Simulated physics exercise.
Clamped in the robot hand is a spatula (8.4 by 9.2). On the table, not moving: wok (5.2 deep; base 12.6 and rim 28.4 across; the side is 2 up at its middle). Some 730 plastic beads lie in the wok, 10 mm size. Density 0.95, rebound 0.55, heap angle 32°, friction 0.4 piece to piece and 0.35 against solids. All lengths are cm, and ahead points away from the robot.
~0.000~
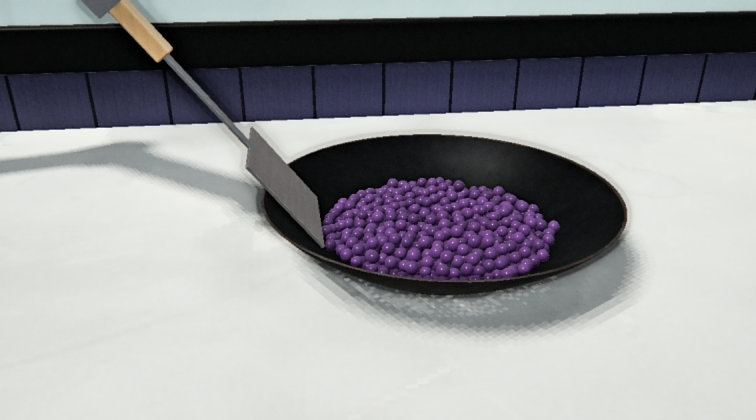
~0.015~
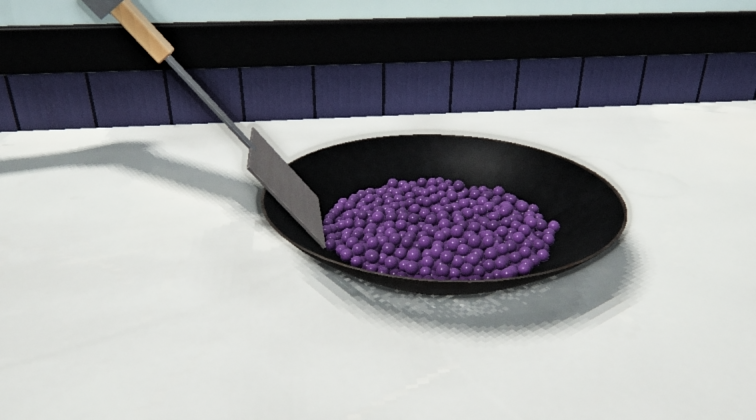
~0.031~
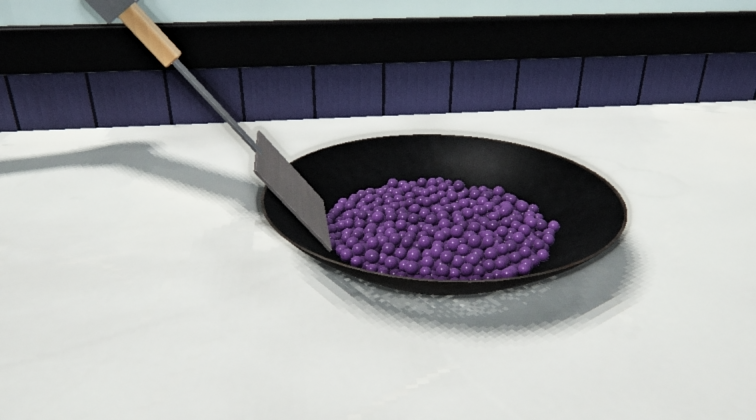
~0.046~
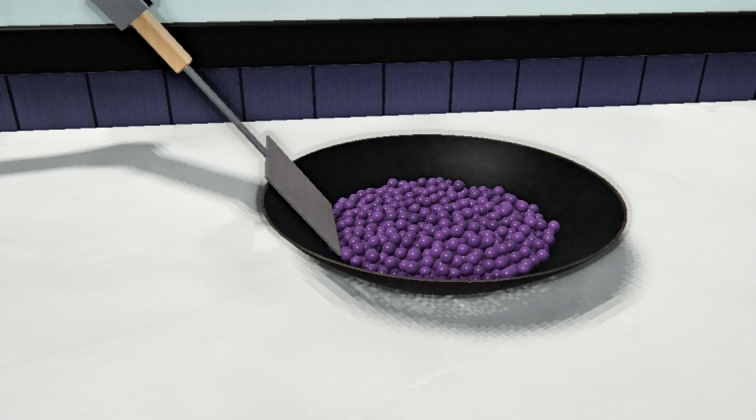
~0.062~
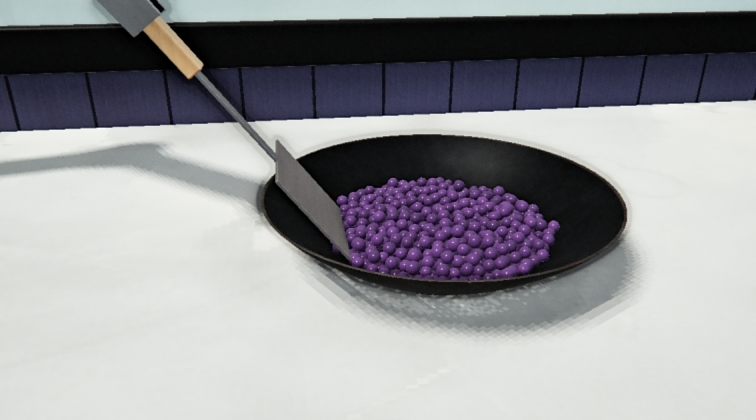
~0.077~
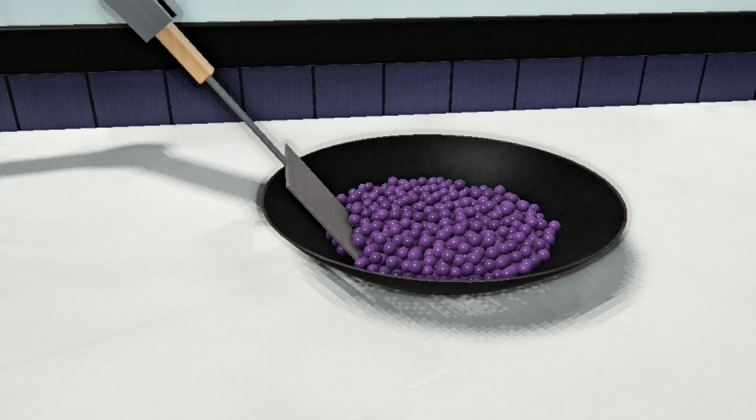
In the video, a spatula with a wooden grip, its blade against the left side of a heap of purple beads in a black wok, stays still briefly, then slides slightly right and toward the viewer, while the wok stays still.
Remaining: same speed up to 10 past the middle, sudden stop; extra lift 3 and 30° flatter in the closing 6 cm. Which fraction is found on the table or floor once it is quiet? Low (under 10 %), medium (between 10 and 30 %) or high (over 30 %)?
Answer: Medium; between 10 and 30 % of the plastic beads finish on the table or floor.
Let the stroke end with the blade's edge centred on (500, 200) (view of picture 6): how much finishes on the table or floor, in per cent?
Some 0 per cent.
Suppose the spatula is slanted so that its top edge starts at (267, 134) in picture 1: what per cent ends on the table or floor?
Some 15 per cent.
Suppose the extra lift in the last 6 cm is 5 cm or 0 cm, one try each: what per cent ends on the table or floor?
About 10 and 20 per cent.
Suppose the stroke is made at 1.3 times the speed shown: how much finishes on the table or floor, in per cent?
About 20 per cent.
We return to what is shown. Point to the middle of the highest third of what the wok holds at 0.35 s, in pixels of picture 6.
Around (543, 188).
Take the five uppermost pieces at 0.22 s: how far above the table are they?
About 4 cm.
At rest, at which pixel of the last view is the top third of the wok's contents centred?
Around (539, 204).
By 0.22 s, sloping 53°, highest piece 4 above the table; 731 in the wok.
By 0.35 s, sloping 44°, highest piece 7 above the table; 731 in the wok.
By 0.62 s, sloping 23°, highest piece 6 above the table; 622 in the wok, 102 on the table or floor, 7 on the blade or in flight.
By 1.67 s, sloping 23°, highest piece 6 above the table; 621 in the wok, 110 on the table or floor.
Final count, 621 in the wok, 110 on the table or floor. That is 15 % on the table or floor.
